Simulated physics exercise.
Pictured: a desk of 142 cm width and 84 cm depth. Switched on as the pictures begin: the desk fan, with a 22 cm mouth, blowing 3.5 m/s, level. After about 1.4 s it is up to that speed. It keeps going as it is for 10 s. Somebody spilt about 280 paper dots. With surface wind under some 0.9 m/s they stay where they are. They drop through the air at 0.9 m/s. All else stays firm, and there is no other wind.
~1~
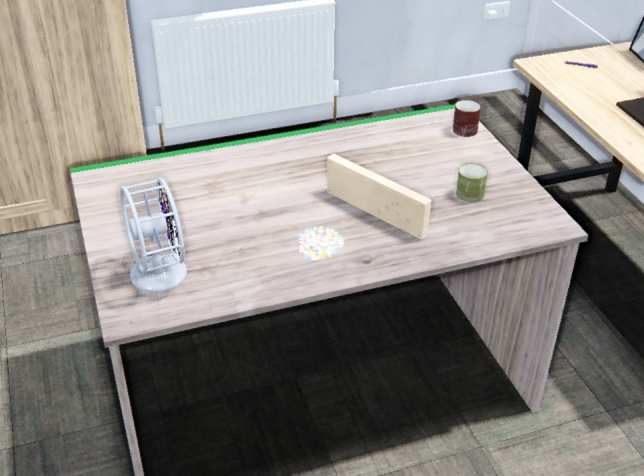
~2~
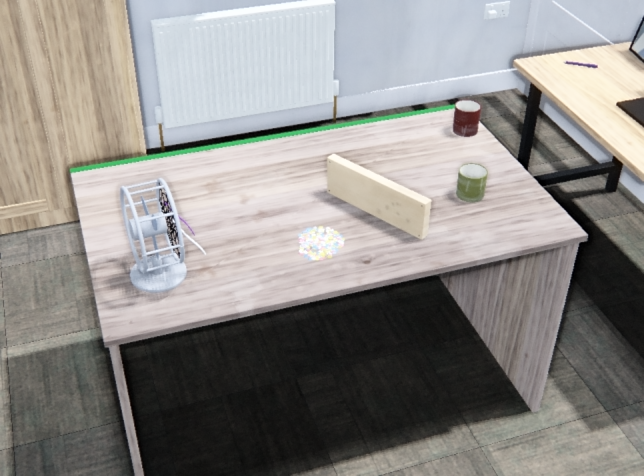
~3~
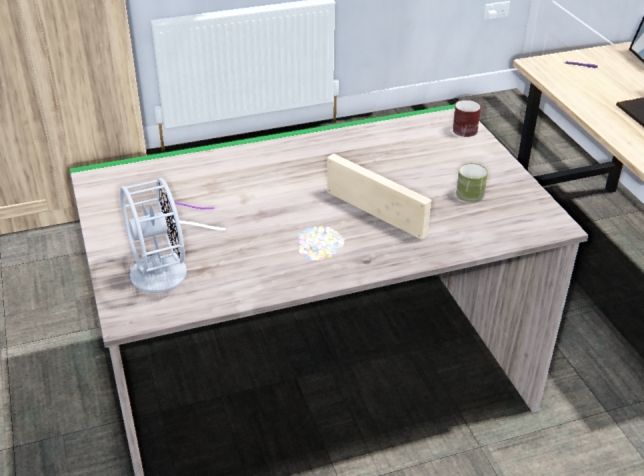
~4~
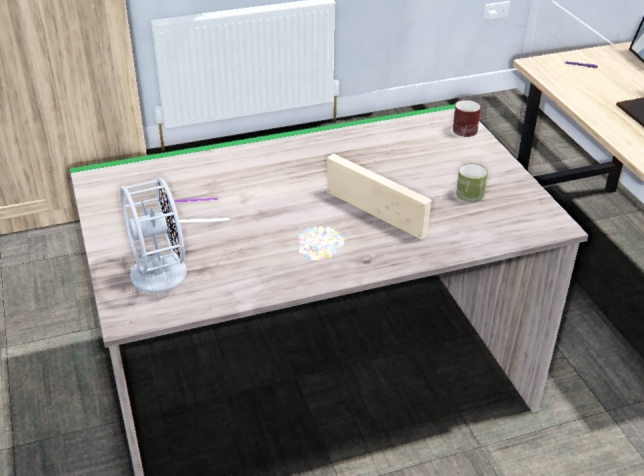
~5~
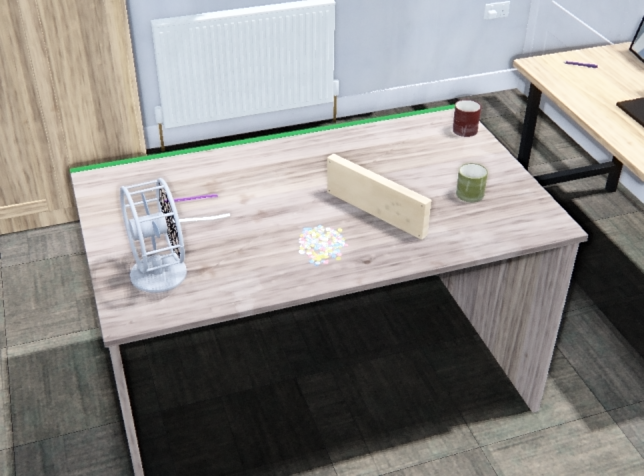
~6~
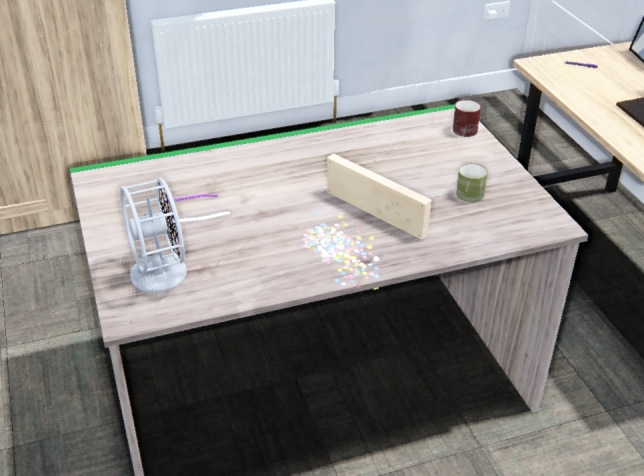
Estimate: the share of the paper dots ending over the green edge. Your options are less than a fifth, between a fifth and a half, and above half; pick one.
Fewer than one in five.
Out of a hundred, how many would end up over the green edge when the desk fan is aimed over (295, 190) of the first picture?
Then about 0 %.
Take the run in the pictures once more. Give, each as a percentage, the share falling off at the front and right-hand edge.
Roughly 100 % front, roughly 0 % right-hand.
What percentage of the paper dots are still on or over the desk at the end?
Around 1 per cent.
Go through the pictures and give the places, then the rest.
In the first picture, the middle of the paper dots is near (319, 242), none has stirred yet and the mouth of the desk fan is at (152, 225).
In the second picture, the middle of the paper dots is near (319, 242), none has stirred yet and the green edge is centred on (278, 134).
In the third picture, the middle of the paper dots is near (319, 242), none has stirred yet, the top of a board is at (378, 178) and the top of a mug is at (473, 171).
In the fourth picture, the middle of the paper dots is near (319, 242) and none has stirred yet.
In the fifth picture, the middle of the paper dots is near (321, 242), the farthest in sight from the desk fan is at (340, 230) and about 10 % have left their places.
In the sixth picture, the middle of the paper dots is near (335, 243), the farthest in sight from the desk fan is at (372, 239) and about 65 % have left their places.
Then, 0.9 s after the last picture, 0 % are over the green edge; 65 % have settled or left.
Then, 2.1 s after the last picture, 1 % are over the green edge; 99 % have settled or left.
Then, 4.4 s after the last picture, 1 % are over the green edge; 99 % have settled or left.
Then, 8.9 s after the last picture, at the end, 1 % are over the green edge.
